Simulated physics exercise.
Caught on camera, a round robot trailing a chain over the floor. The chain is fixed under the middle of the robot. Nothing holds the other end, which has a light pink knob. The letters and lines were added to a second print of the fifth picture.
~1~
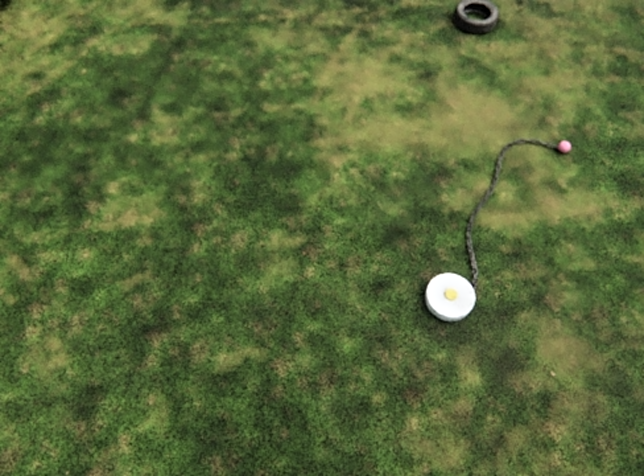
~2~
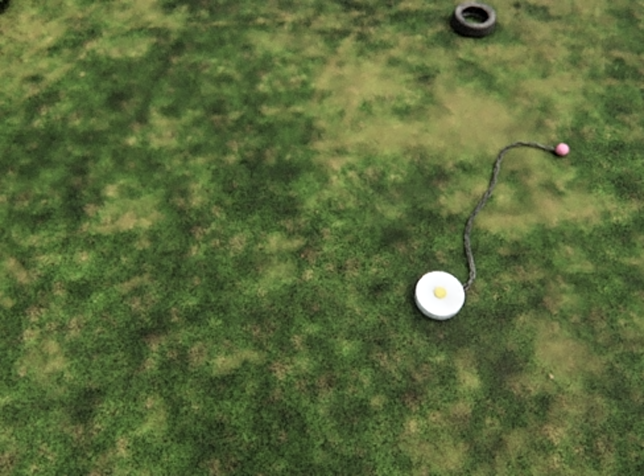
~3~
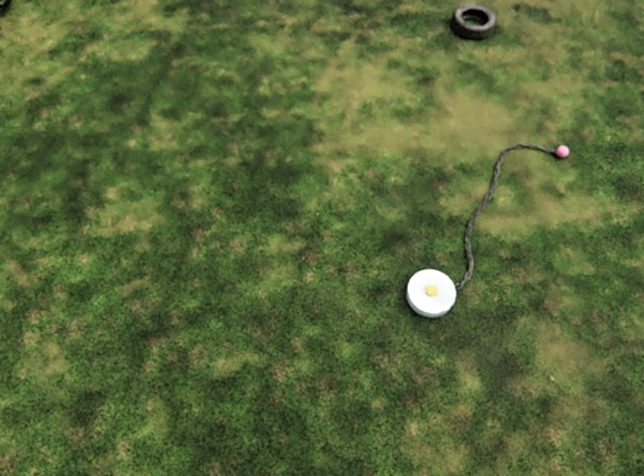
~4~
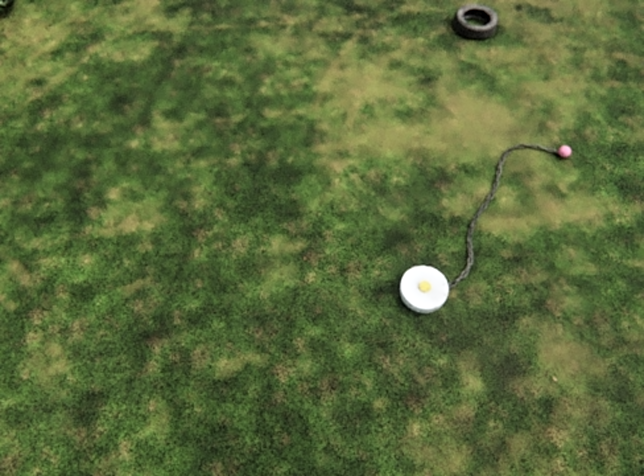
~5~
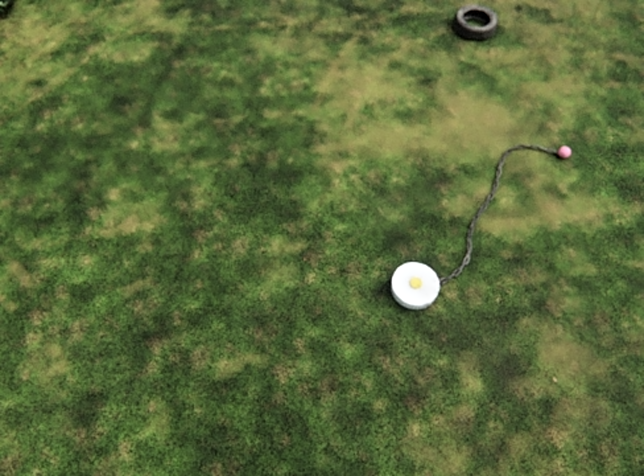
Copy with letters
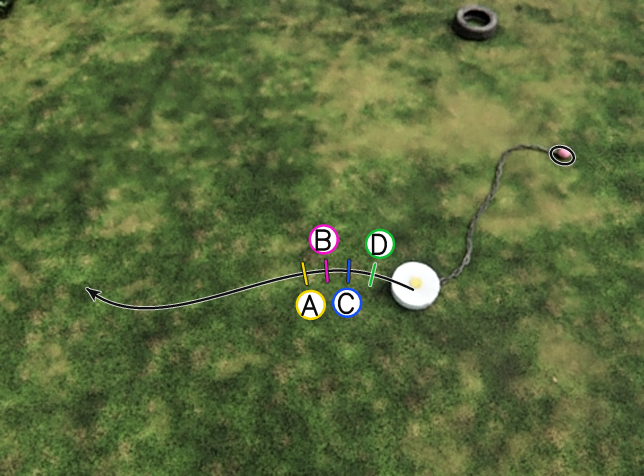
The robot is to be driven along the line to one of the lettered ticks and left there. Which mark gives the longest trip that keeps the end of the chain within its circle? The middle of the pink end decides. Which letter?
As far as tick C.
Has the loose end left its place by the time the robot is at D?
By then, no.
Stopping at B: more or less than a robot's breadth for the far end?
Less.
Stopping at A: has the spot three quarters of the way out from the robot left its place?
Yes.
On the marked copy, A at (305, 274); B at (327, 271); C at (349, 271); D at (373, 275); the ring at (562, 156); the route from (413, 290) via (246, 288) to (87, 289).
Taking C. A third of the way, robot (392, 277), middle of the chain (487, 202), free end (564, 152).
Two thirds of the way, robot (370, 270), middle of the chain (478, 206), free end (564, 152).
When it is over, robot (349, 267), middle of the chain (466, 210), free end (558, 151); the free end is still in its ring.
As for the rest, A drags the free end to (532, 159); B drags the free end to (545, 152); D is safe but short.
